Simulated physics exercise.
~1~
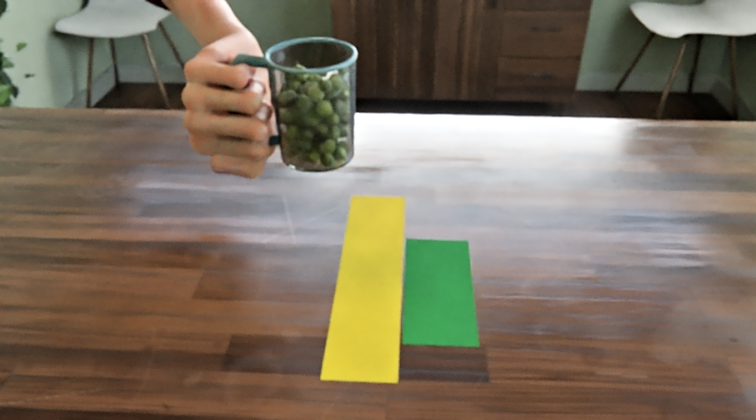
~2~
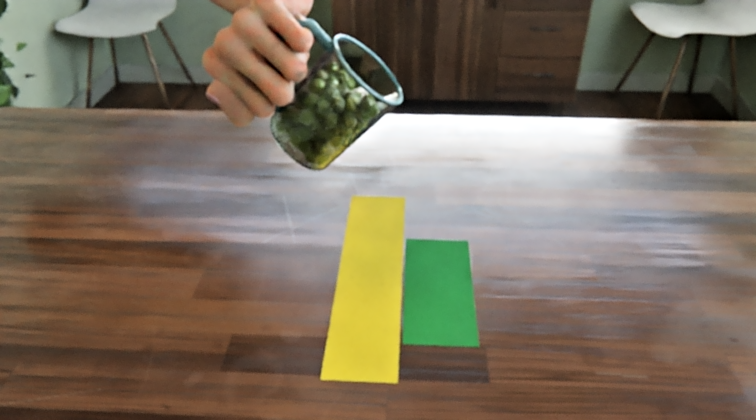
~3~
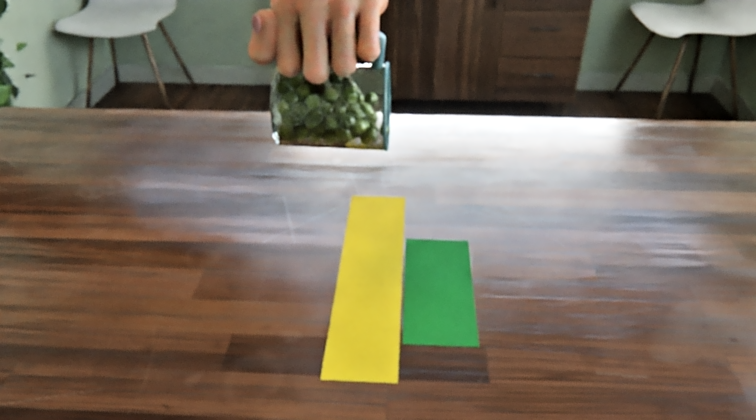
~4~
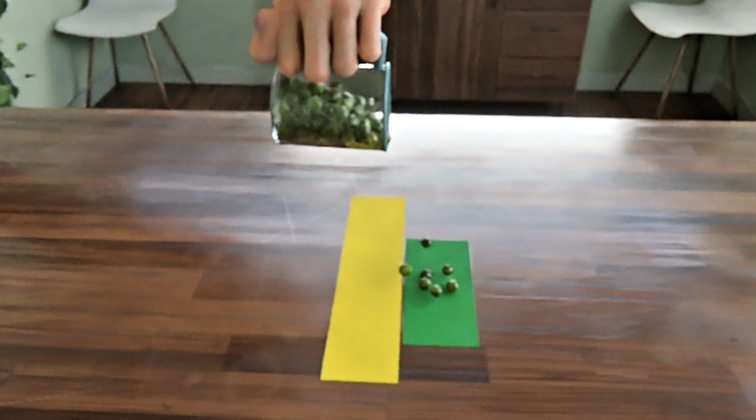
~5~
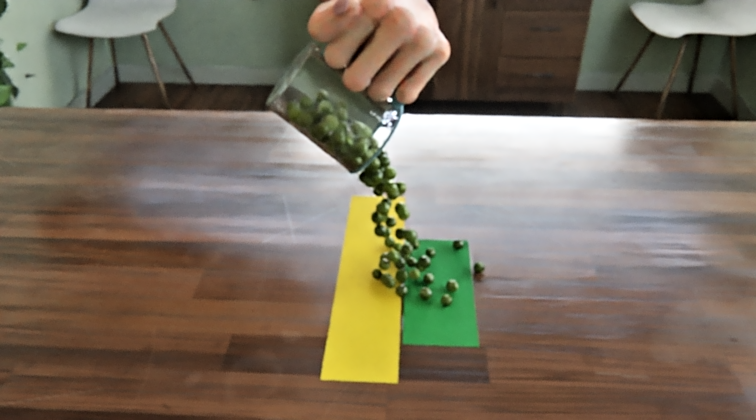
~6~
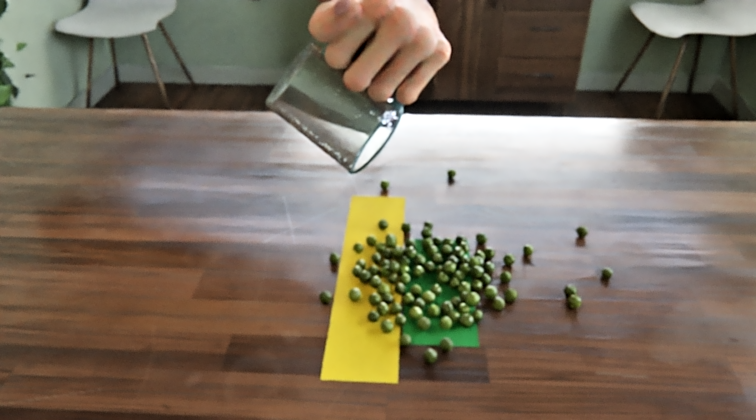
A hand tips a cup of green olives, scattering them over two mats and the table.
